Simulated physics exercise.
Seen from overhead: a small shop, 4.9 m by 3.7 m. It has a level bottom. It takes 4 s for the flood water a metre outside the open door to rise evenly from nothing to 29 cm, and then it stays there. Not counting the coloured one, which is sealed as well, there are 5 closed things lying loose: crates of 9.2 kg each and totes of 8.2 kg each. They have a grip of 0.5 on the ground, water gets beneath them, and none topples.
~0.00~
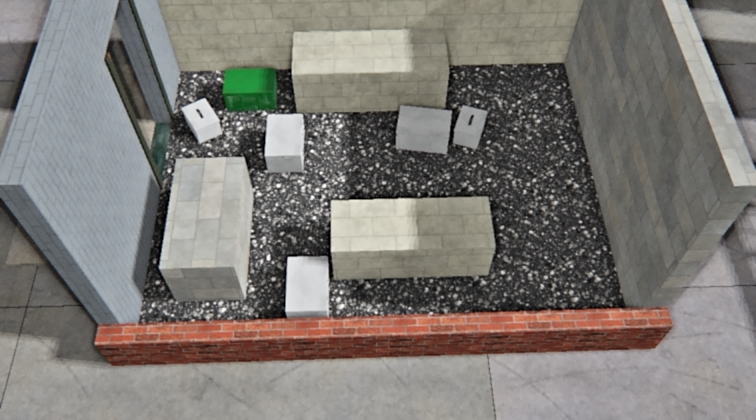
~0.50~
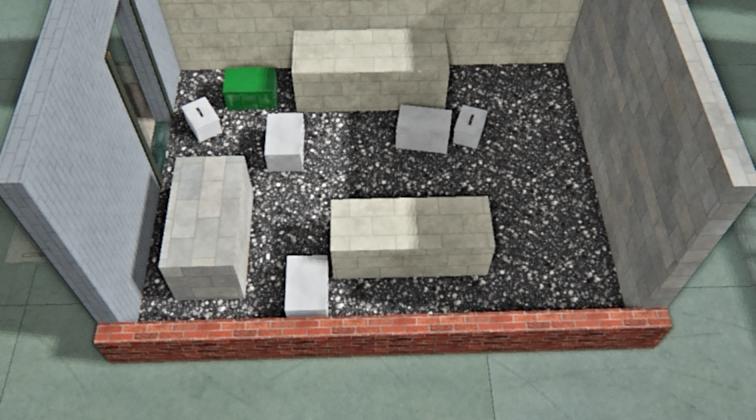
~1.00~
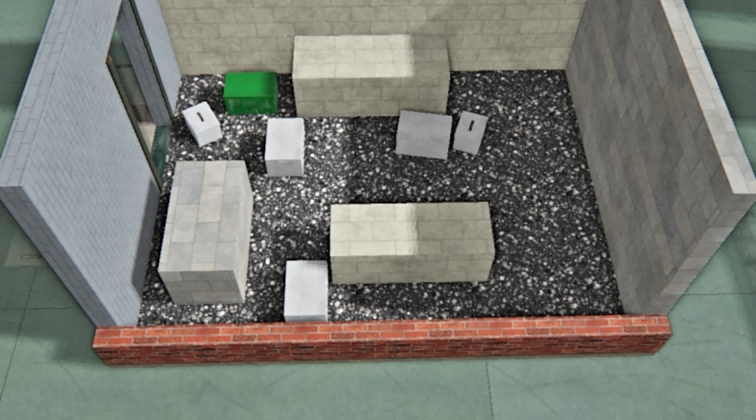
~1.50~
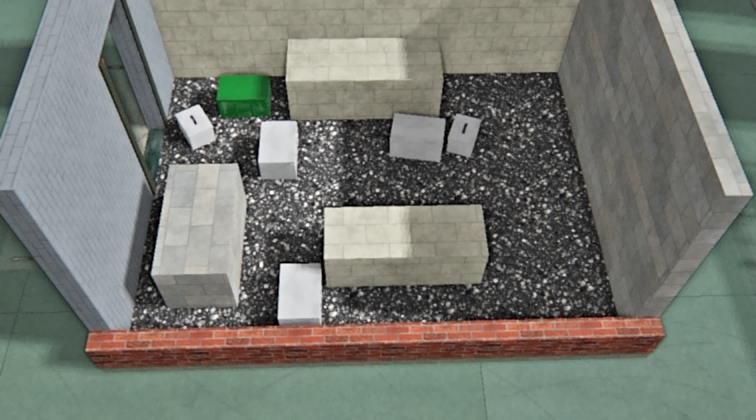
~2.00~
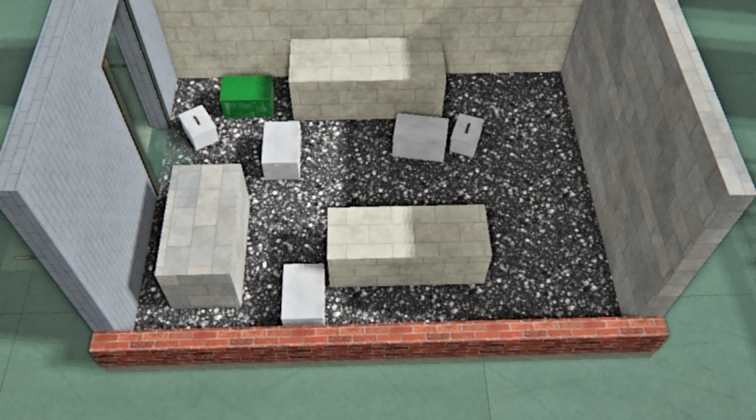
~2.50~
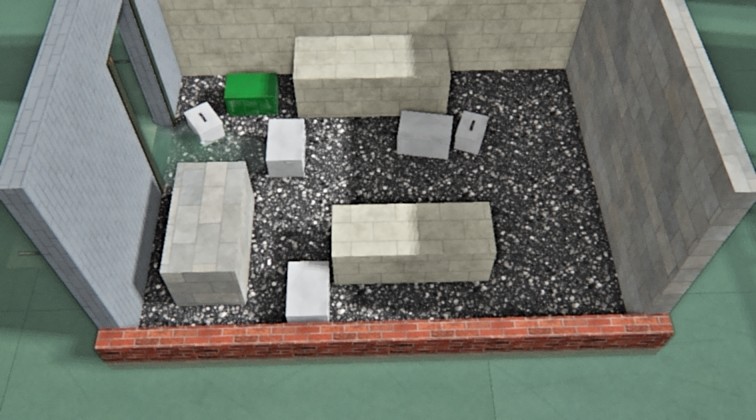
In a small shop seen from overhead, a green crate, several pale boxes and three long blocks sit on a dark speckled floor between brick and tiled walls. The ground outside turns from grey to green, and then a shallow patch of water spreads inside at the left doorway, while nothing on the floor visibly shifts.
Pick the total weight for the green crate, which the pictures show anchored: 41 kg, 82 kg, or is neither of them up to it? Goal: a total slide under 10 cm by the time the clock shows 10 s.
41 kg is enough.
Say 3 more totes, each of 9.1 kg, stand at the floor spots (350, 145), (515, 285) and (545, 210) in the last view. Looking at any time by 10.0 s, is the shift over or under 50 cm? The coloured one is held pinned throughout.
In the order given, beyond the mark, then within the mark, and last beyond the mark.
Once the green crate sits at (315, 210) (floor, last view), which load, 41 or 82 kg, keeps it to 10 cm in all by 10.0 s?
Here the lighter suffices.
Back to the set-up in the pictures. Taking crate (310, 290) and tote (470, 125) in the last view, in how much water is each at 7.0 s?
About 2 and 9 cm.
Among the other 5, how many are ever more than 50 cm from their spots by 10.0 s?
Tally: 4.
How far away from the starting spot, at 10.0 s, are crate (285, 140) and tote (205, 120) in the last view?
Shifts: 200 cm / 400 cm.
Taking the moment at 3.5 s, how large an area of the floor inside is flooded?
Around 3.0 m2 of it.
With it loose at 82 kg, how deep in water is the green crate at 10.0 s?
Close to 11 cm deep.
After 3.5 s the green crate would be 0 cm from its start with 41 kg and 0 cm from its start with 82 kg; 1 cm of water round it then.
After 4.5 s the green crate would be 0 cm from its start with 41 kg and 0 cm from its start with 82 kg; 3 cm of water round it then.
After 7.0 s the green crate would be 0 cm from its start with 41 kg and 0 cm from its start with 82 kg; 10 cm of water round it then.
After 10.0 s the green crate would be 0 cm from its start with 41 kg and 0 cm from its start with 82 kg; 11 cm of water round it then.
